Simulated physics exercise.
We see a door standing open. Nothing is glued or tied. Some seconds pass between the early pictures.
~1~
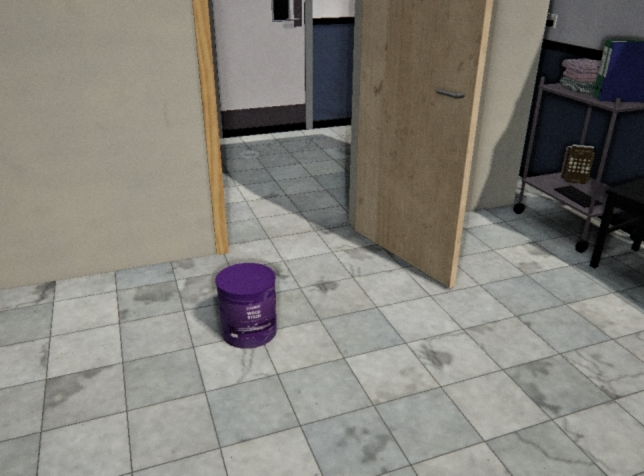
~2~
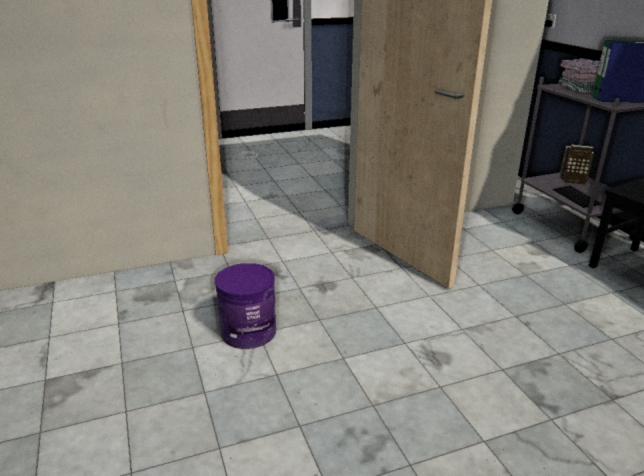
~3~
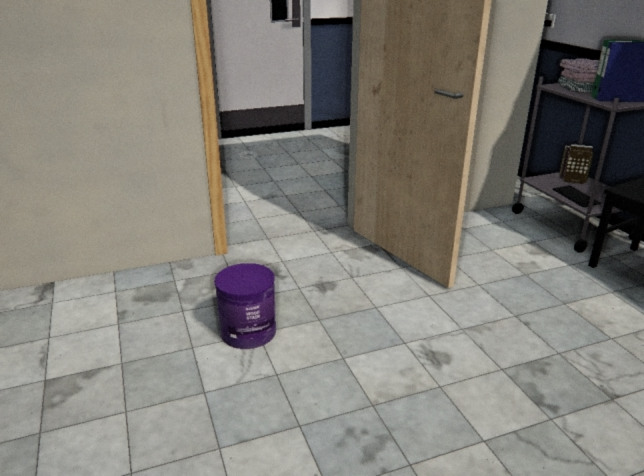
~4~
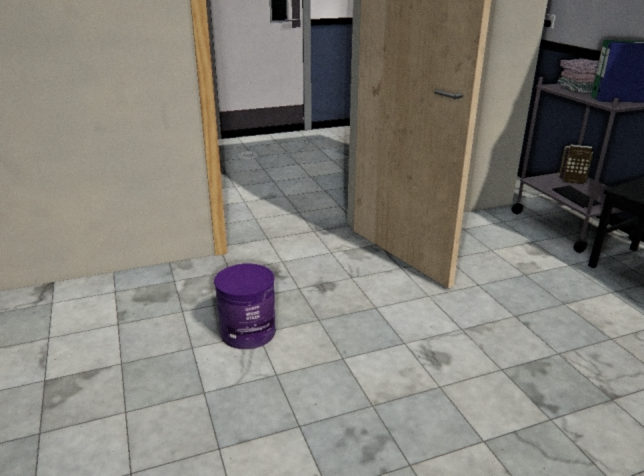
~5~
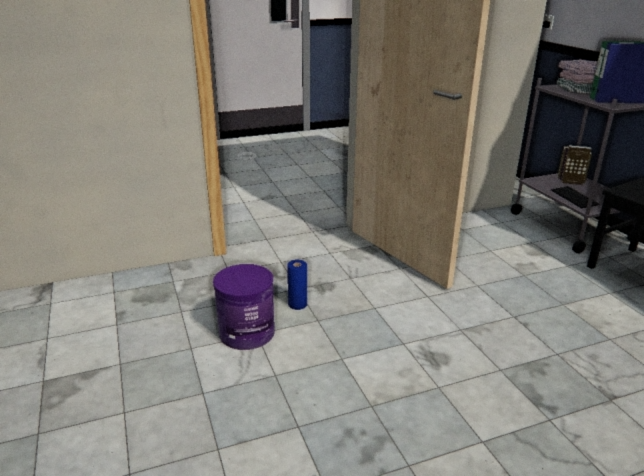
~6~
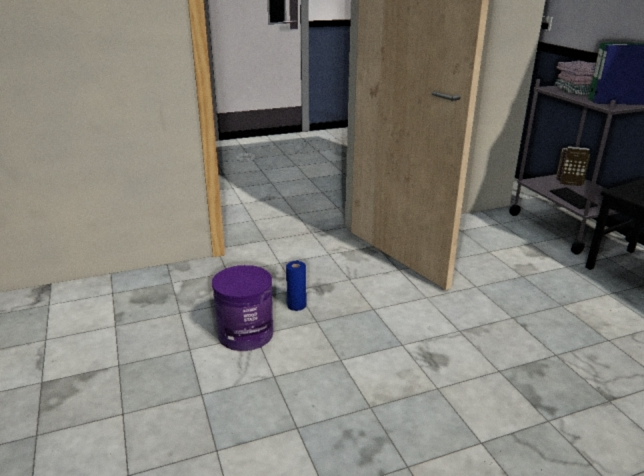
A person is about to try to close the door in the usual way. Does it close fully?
The door closes.
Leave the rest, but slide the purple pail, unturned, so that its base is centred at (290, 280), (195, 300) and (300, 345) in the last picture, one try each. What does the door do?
First try: It jams; second try: It closes; third try: It reaches the frame.
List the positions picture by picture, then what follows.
Door wide open and still; purple pail (248, 305), in the first frame.
Door wide open and still; purple pail (247, 306), in the second frame.
Door wide open and still; purple pail (247, 306), in the third frame.
Door wide open and still; purple pail (246, 306), in the fourth frame.
Door wide open and still; purple pail (245, 306), in the fifth frame.
Door wide open and still; blue roll (296, 286); purple pail (244, 308), in the sixth frame.
Then, 0.70 s after the last picture, open by 78°.
Then, 1.20 s after the last picture, open by 41°.
Then, 1.50 s after the last picture, open by 16°.
At rest, open by 0°; both in place. Seen from the same camera at the end, blue roll near (295, 286).
